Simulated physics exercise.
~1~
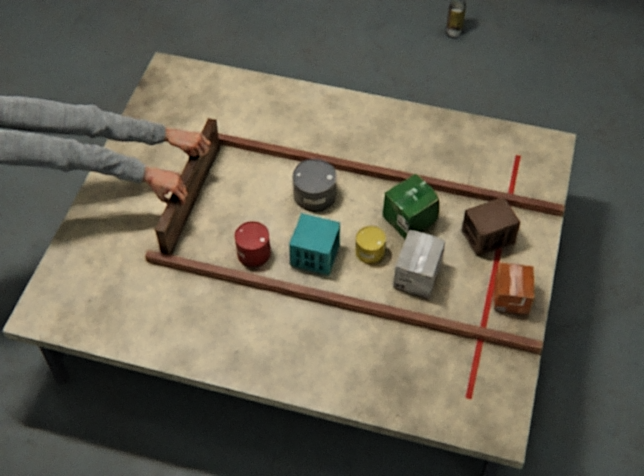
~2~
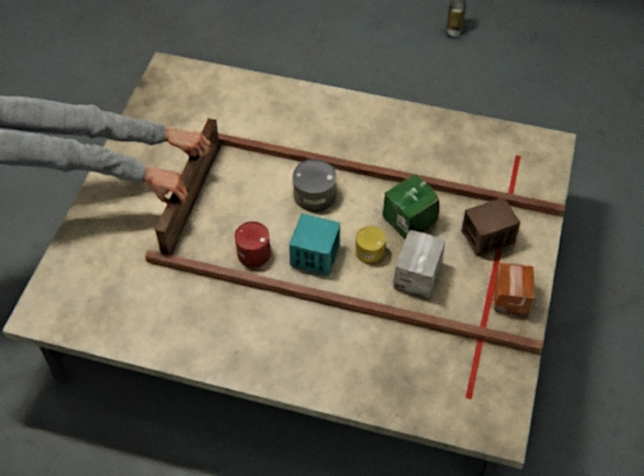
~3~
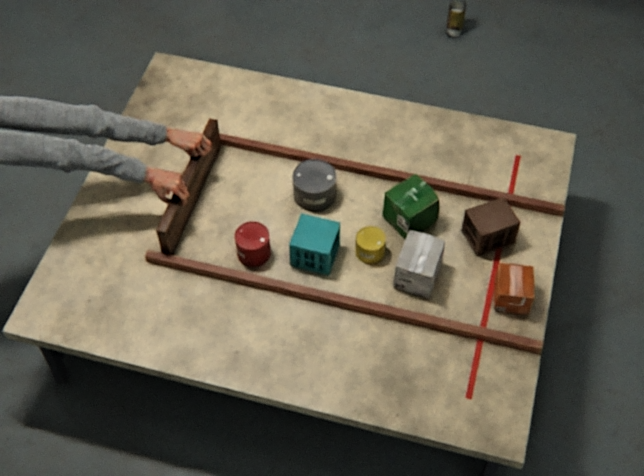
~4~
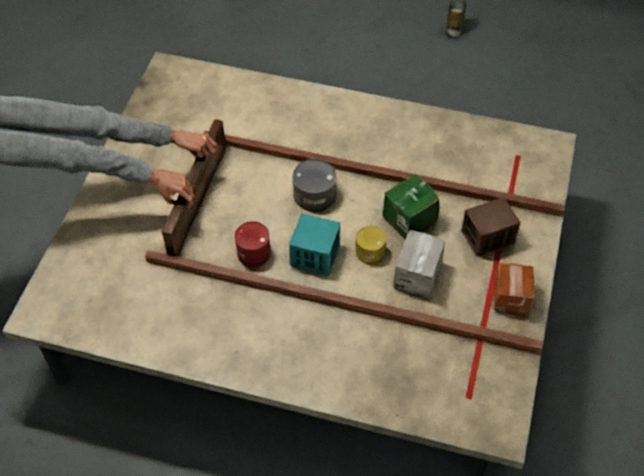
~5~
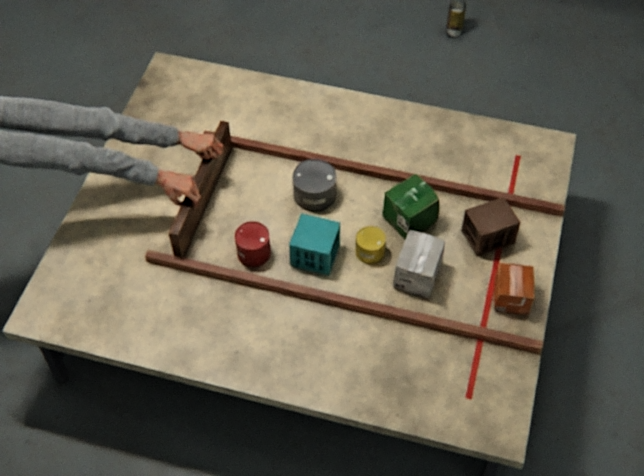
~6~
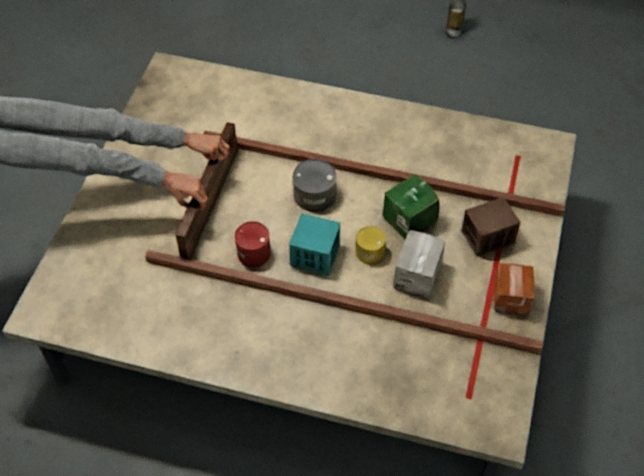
Two hands sliding a wooden plank slightly right between two battens, while the coloured tubs and parcels ahead of it stay still.
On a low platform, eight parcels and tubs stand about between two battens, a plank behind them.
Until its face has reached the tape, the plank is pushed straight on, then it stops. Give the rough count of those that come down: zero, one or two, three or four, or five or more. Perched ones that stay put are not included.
The tally of those that come down is above two and below five.
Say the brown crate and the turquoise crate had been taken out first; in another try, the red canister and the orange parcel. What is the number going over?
The answer is 2 and then 3.
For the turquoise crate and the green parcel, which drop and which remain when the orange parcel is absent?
The turquoise crate? It stays where it is. The green parcel? It winds up down.
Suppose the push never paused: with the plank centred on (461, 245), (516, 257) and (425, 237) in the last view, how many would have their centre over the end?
2; 5; 0.
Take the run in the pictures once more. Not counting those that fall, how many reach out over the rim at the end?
The tally is 1.
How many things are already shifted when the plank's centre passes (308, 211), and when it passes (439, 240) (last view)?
Up to then 4, and up to the other point 8.
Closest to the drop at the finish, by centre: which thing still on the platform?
Yellow canister.
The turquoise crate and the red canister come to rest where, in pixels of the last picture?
The turquoise crate ends at (517, 267) and the red canister at (505, 309).
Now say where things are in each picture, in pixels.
Orange parcel (514, 289); brown crate (490, 226); white parcel (419, 264); plank (190, 186); tape (496, 266), in the first frame.
Brown crate (490, 227); plank (190, 186), in the second frame.
White parcel (419, 264); turquoise crate (315, 244), in the third frame.
Orange parcel (514, 289); red canister (253, 244), in the fourth frame.
Brown crate (490, 227); grey canister (315, 185), in the fifth frame.
Orange parcel (514, 289); brown crate (490, 227); white parcel (419, 264); plank (209, 190); tape (496, 266), in the sixth frame.
A little later, none off yet; orange parcel at rest near (514, 289); brown crate at rest near (490, 227); white parcel at rest near (419, 264).
When it is over, the number that fall off is three or four; down, green parcel, white parcel, brown crate and orange parcel.
